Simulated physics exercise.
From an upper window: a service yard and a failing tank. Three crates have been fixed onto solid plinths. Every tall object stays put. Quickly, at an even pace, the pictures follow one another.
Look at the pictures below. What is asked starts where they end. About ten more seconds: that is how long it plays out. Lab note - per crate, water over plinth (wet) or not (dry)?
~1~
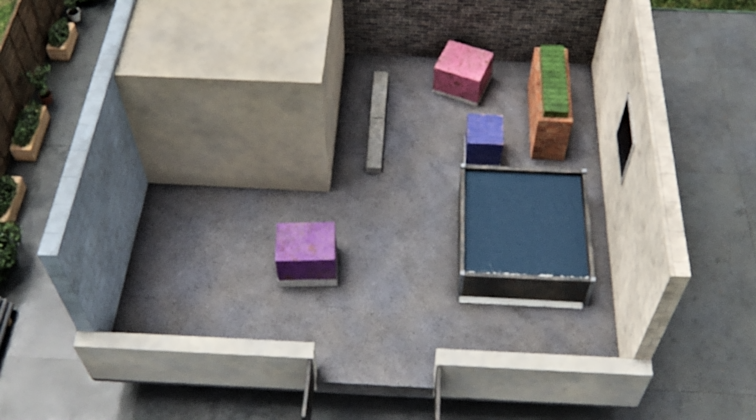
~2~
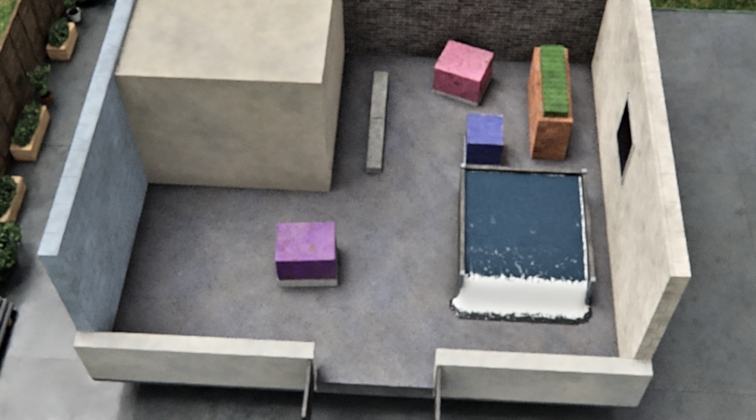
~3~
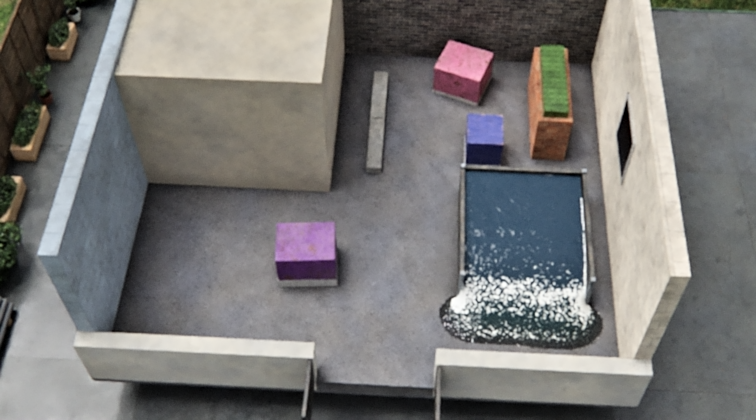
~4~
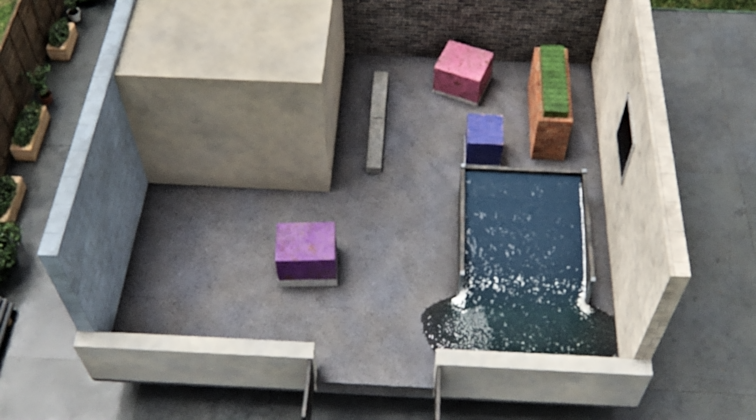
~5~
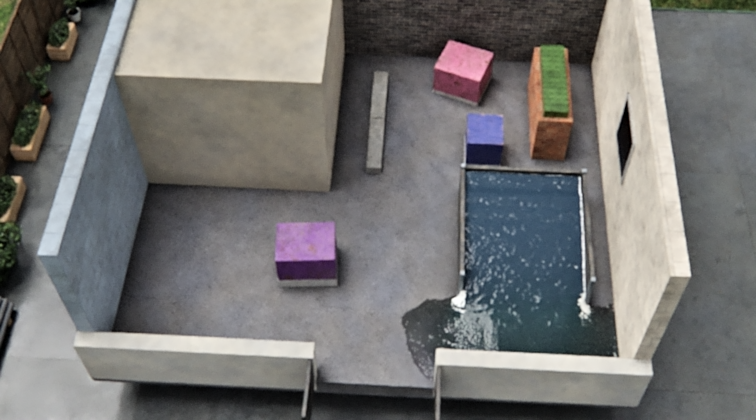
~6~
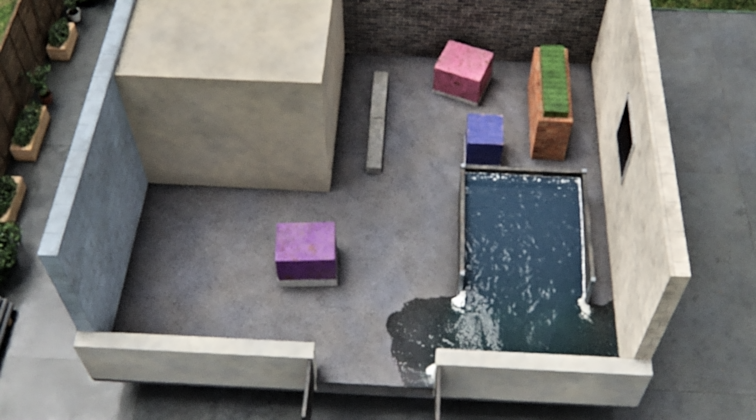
The blue crate is spared; the pink crate is hit by the water; the purple crate is spared.
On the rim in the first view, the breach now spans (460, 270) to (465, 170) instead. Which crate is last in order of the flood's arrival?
I say the one in blue.
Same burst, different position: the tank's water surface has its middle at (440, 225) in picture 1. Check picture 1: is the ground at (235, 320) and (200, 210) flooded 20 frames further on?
Submerged, then untouched.
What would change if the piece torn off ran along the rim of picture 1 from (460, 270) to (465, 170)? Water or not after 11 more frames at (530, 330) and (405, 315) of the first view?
I'd expect the first point to stay dry and the second point to be reached.
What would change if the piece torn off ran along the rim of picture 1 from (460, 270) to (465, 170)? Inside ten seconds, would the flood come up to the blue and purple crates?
The blue one is untouched; the purple one is reached.
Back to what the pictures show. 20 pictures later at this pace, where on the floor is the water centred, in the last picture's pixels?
Around (478, 281).
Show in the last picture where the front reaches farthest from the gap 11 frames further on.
Somewhere about (230, 361).
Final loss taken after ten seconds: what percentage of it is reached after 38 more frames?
Around 75 %.
A moment on, water covers 15 % of the floor; the blue crate not reached, the pink crate not reached, the purple crate not reached.
Next, water covers 25 % of the floor; the blue crate not reached, the pink crate not reached, the purple crate water round its plinth.
Then, water covers 50 % of the floor; the blue crate water round its plinth, the pink crate not reached, the purple crate water round its plinth.
Later, water covers 80 % of the floor; the blue crate water round its plinth, the pink crate water round its plinth, the purple crate water round its plinth.
In the end, water covers 95 % of the floor; the blue crate stayed above the water, the pink crate was topped, the purple crate stayed above the water.
